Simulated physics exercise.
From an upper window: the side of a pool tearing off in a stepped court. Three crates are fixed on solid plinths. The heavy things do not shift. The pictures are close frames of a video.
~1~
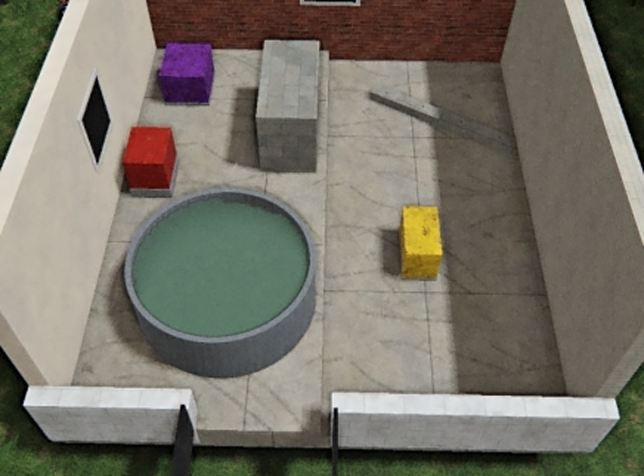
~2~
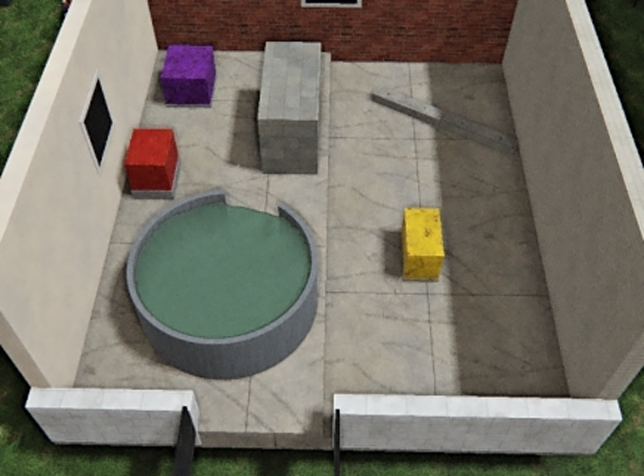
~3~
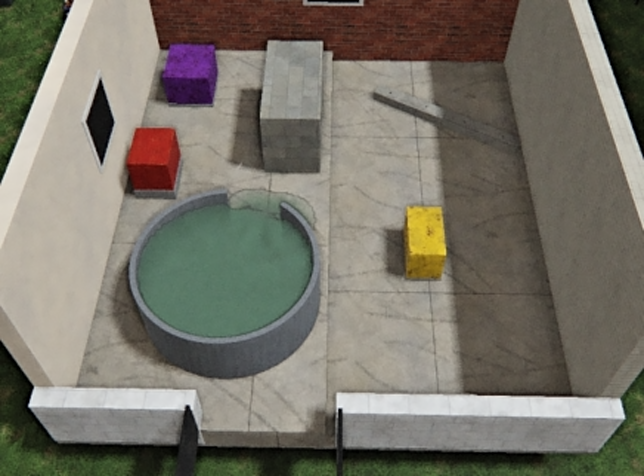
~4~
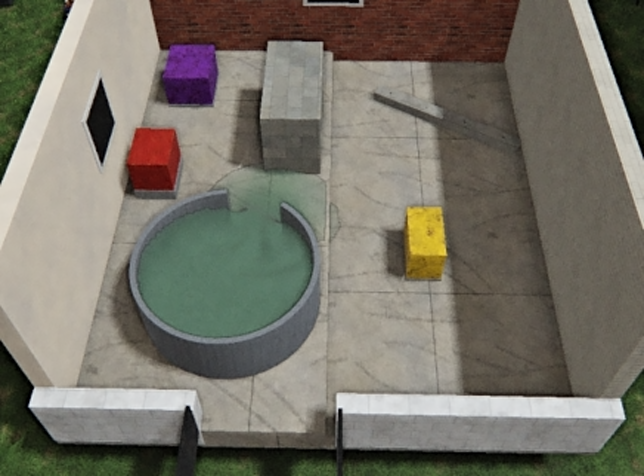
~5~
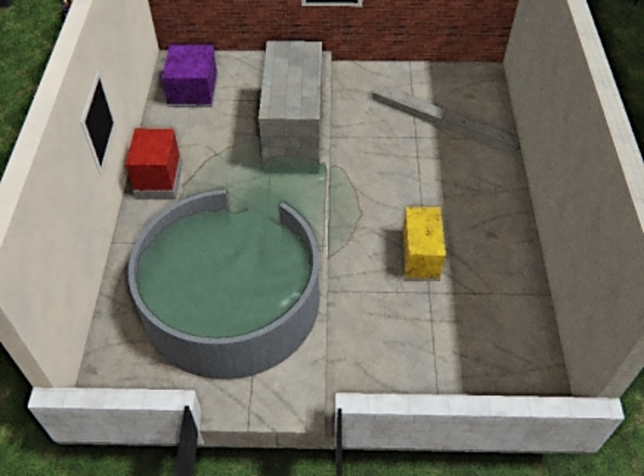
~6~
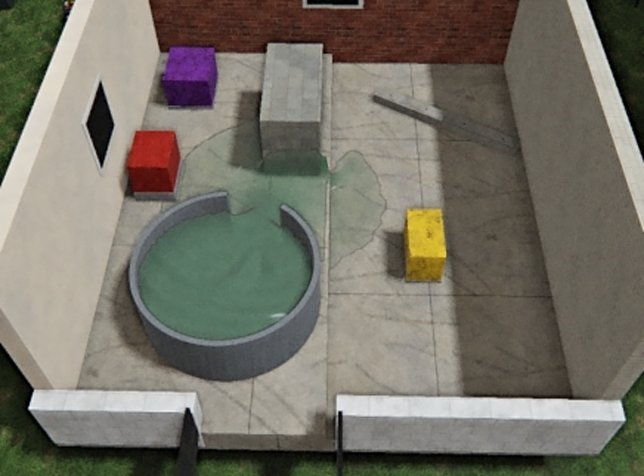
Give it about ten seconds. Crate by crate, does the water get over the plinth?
The yellow crate gets wet; the purple crate gets wet; the red crate stays dry.
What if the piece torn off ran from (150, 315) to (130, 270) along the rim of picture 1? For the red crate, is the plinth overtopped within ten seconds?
One by one: Red crate is soaked.
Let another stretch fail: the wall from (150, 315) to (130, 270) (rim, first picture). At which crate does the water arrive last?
The yellow crate.
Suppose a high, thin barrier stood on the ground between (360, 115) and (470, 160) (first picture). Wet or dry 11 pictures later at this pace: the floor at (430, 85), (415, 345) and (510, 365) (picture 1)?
One after the other: Free of water, free of water, no water.
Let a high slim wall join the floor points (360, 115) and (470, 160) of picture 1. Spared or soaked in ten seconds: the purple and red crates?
Then: Purple takes water, red escapes it.
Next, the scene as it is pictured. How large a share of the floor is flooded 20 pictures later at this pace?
Near 60 in a hundred.
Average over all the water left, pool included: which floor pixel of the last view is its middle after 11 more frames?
I would point to (271, 240).
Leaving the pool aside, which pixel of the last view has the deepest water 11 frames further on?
Roughly at (283, 179).
A moment on, water covers 30 % of the floor; the yellow crate water round its plinth, the purple crate water round its plinth, the red crate water round its plinth.
Next, water covers 40 % of the floor; the yellow crate water round its plinth, the purple crate water round its plinth, the red crate water round its plinth.
Then, water covers 60 % of the floor; the yellow crate water round its plinth, the purple crate water round its plinth, the red crate water round its plinth.
Later, water covers 85 % of the floor; the yellow crate water round its plinth, the purple crate water round its plinth, the red crate water round its plinth.
In the end, water covers 95 % of the floor; the yellow crate was topped, the purple crate was topped, the red crate stayed above the water.
